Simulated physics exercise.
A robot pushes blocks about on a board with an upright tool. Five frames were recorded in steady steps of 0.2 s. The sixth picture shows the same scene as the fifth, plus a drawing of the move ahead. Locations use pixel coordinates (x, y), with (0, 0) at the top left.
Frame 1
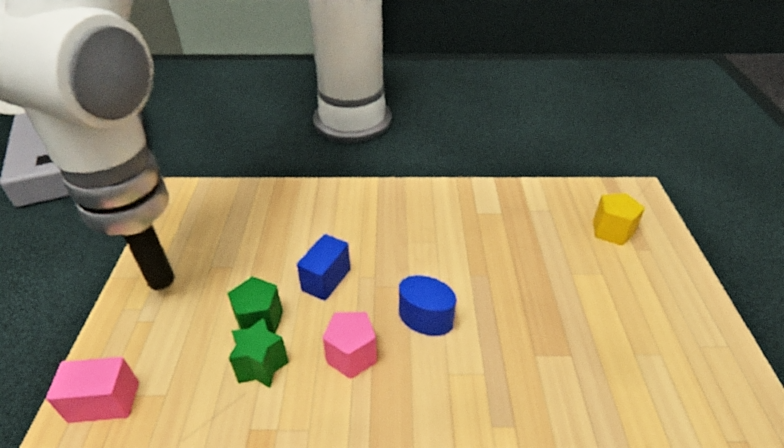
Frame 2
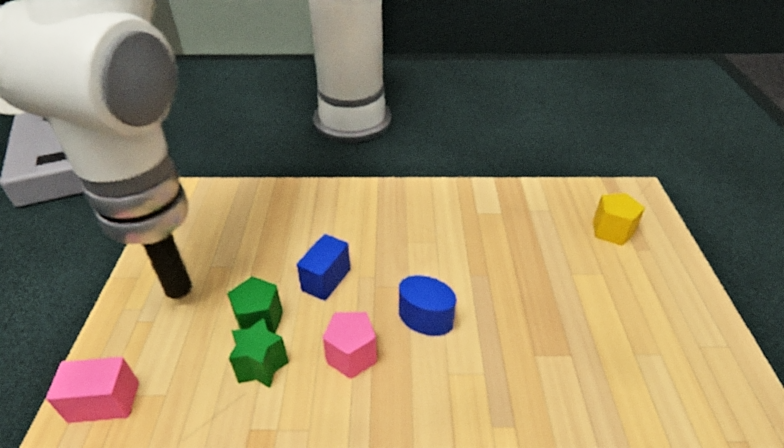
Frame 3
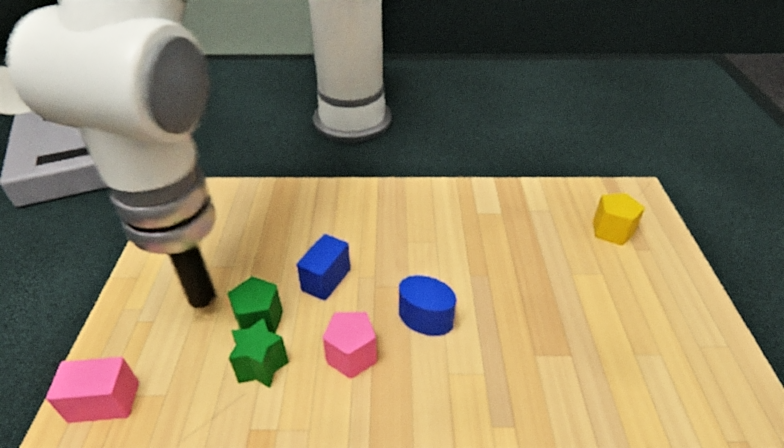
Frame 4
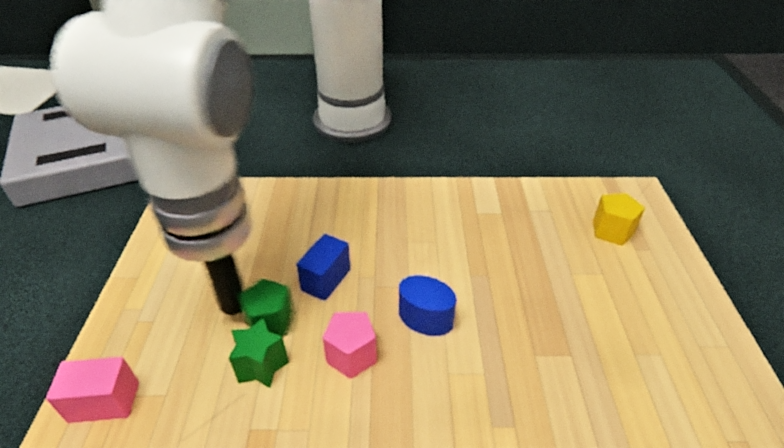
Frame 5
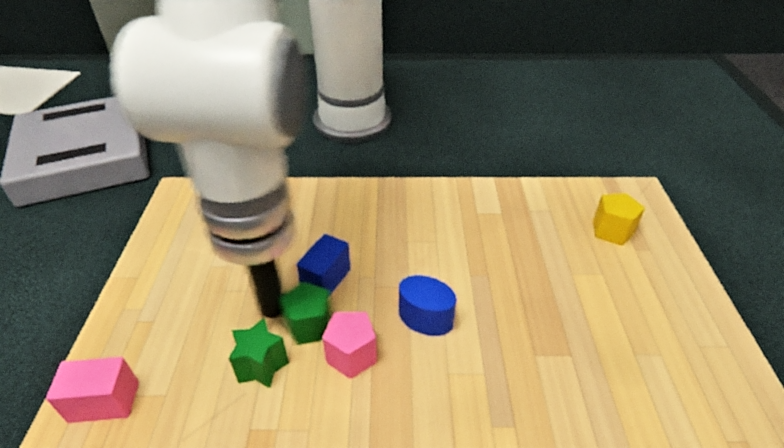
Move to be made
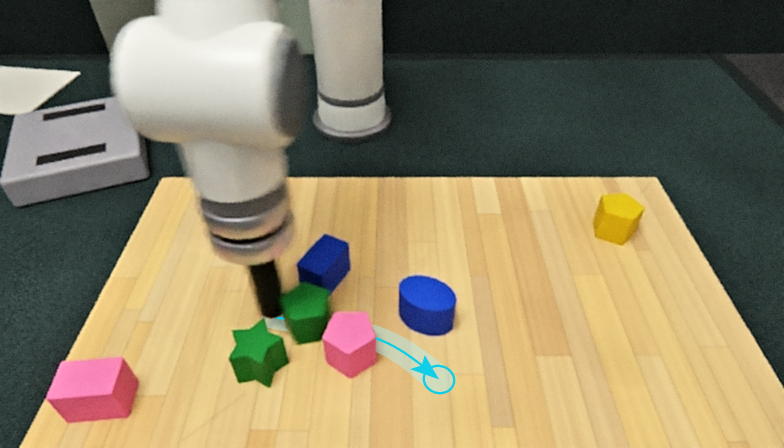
A robot arm moves right across the board and pushes the green pentagon to the right.
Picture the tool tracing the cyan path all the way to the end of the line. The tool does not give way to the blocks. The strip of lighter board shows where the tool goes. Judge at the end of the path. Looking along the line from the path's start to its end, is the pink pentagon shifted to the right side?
I expect so.
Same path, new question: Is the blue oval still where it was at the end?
In short: No.
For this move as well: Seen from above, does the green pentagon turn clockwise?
In short: No.
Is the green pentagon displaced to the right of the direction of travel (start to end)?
No - that is not the case.
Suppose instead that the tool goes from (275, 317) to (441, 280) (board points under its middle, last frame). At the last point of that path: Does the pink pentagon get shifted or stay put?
When the path is over, the pink pentagon has left its spot.
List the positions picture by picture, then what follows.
In the first picture, tip of the tool (161, 281), middles of tops, green star (254, 341), green pentagon (252, 295), pink pentagon (349, 330), blue oval (428, 292).
In the second picture, tool (179, 289), nothing pushed.
In the third picture, tool (202, 298), nothing pushed.
In the fourth picture, tool (234, 305), green pentagon (264, 297).
In the fifth picture, tool (273, 308), green star (254, 341), green pentagon (305, 300), pink pentagon (349, 330), blue oval (428, 292).
The line goes from (275, 317) through (332, 327) and (389, 344) to (439, 379).
What follows on the original path. One third of the way, tool (332, 318); green pentagon (367, 301), turned 30° anticlockwise; pink pentagon (377, 340), turned 55° clockwise.
Two thirds of the way, tool (389, 335); green pentagon (423, 306), turned 65° anticlockwise; pink pentagon (387, 351), turned 85° clockwise; blue oval (458, 283), turned 25° anticlockwise.
At the end, tool (440, 370); green star unmoved; green pentagon (444, 313), turned 100° anticlockwise; pink pentagon (393, 363), turned 115° clockwise; blue oval (462, 280), turned 30° anticlockwise.
